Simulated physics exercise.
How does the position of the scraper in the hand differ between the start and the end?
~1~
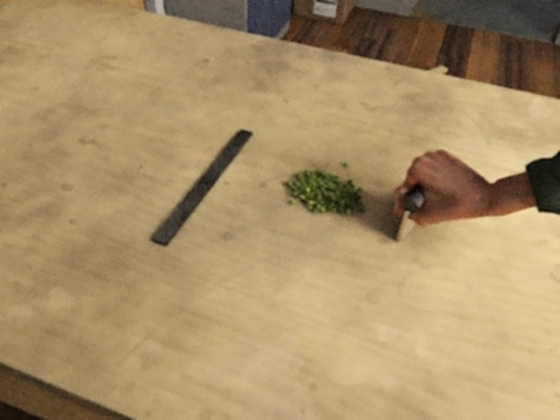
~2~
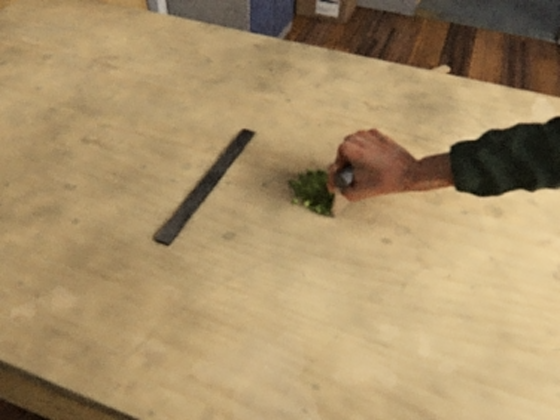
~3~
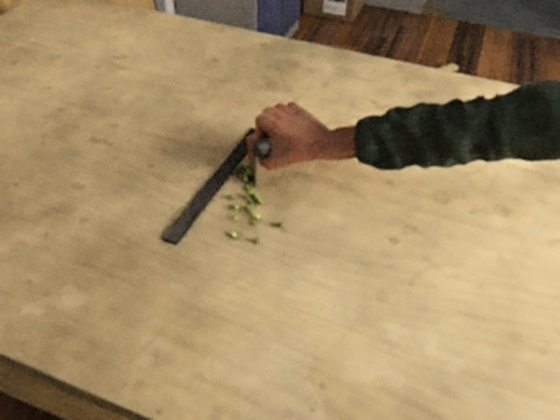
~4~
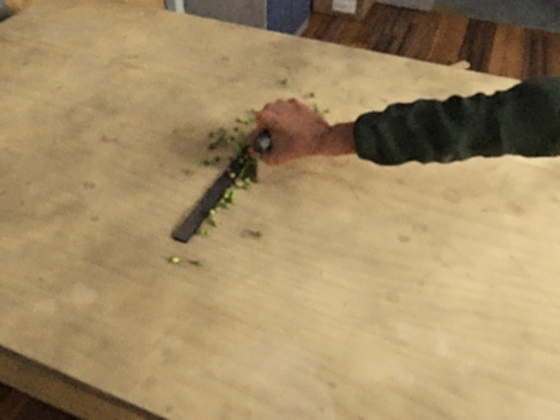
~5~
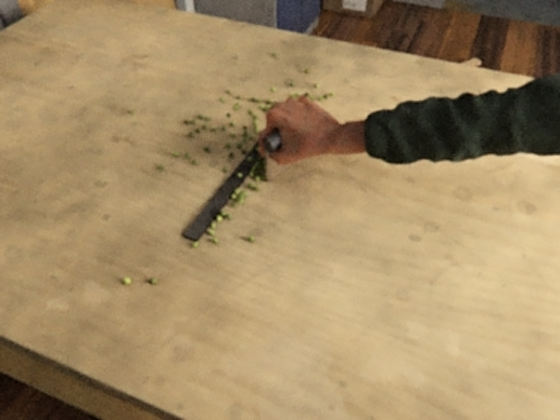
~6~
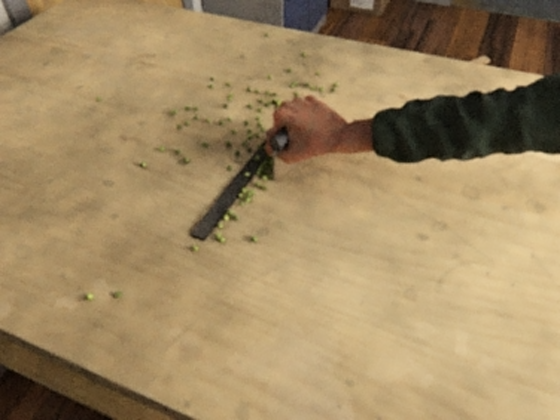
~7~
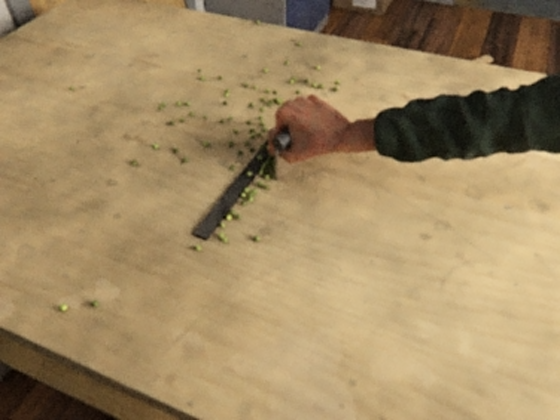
At the start the scraper is to the right of the heap of green peas, well away from the dark strip. By the end it is further left and slightly farther back, held still at the far part of the strip.
